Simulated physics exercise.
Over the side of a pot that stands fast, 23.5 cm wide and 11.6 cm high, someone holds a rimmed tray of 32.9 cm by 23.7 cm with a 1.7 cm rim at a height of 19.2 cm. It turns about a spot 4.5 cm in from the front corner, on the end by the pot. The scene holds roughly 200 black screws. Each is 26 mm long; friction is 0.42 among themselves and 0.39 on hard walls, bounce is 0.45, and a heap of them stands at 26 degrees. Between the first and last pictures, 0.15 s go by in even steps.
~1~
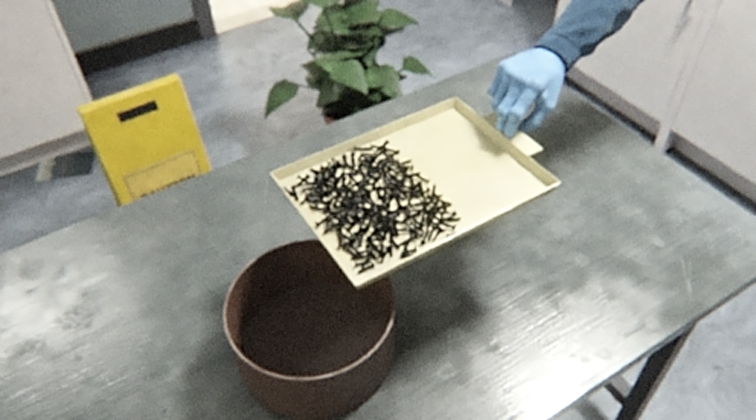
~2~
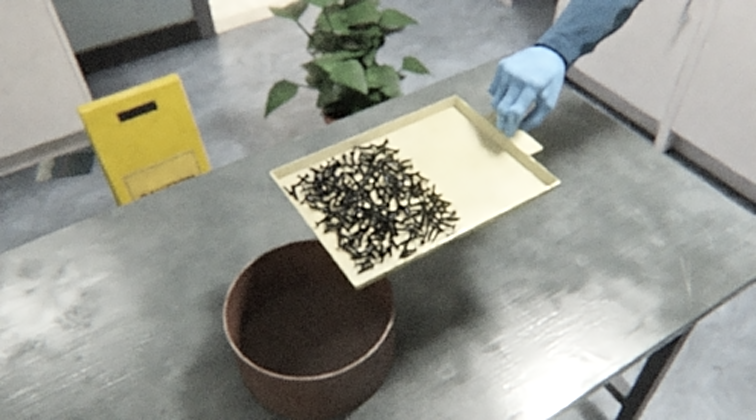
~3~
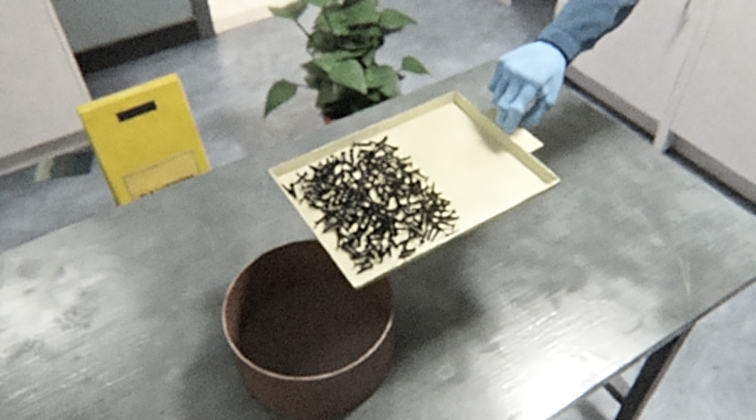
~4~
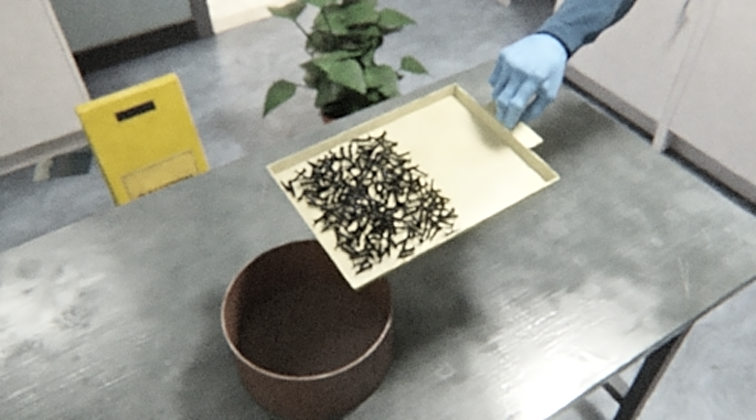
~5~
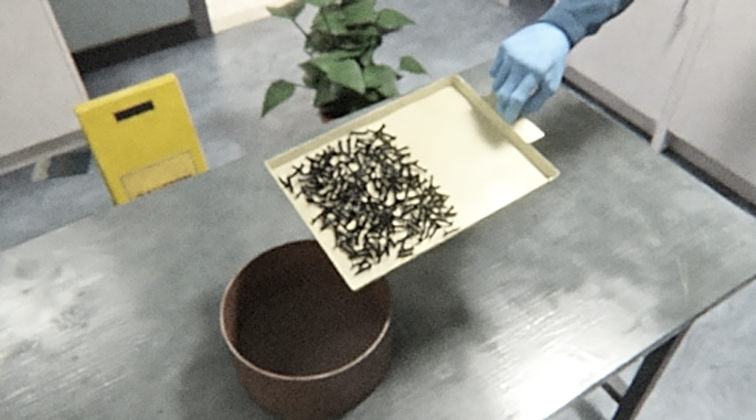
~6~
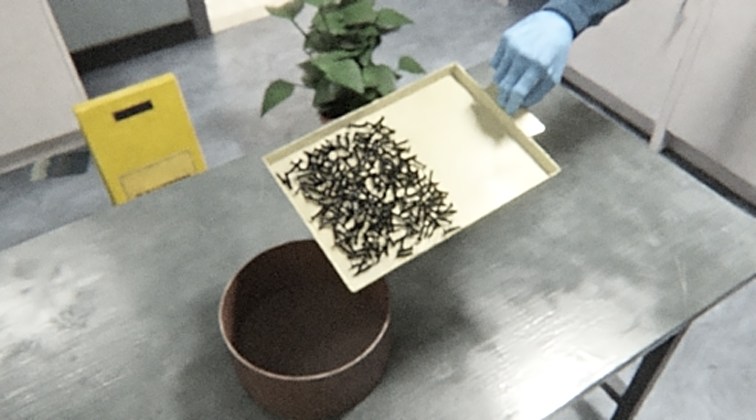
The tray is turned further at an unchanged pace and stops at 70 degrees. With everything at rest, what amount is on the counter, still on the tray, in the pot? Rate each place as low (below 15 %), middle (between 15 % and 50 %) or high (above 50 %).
Ratings: Counter middle; tray low; pot high.
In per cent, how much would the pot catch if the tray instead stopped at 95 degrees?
The pot would get around 65 per cent.
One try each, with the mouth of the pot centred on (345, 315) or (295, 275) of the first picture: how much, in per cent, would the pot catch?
Near 95 and 0 percent, one try each.
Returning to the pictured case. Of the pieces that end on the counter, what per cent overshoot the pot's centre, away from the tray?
That works out to about 30 percent.
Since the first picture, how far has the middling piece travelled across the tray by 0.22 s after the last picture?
It has moved some 2 cm from its start.
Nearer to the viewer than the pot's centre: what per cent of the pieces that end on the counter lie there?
100 %.
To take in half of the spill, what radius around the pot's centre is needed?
I'd say around 20 centimetres.
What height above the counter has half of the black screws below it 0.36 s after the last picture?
Height: Around 24 cm.
Then, 0.22 s after the last picture, tilt 42 degrees; the tray holds 100 %, the pot 0 %.
Then, 0.36 s after the last picture, tilt 61 degrees; the tray holds 100 %, the pot 0 %.
Then, 0.63 s after the last picture, tilt 70 degrees; the tray holds 10 %, the pot 45 %.
In the end, counter 40 %, tray 5 %, pot 60 %.
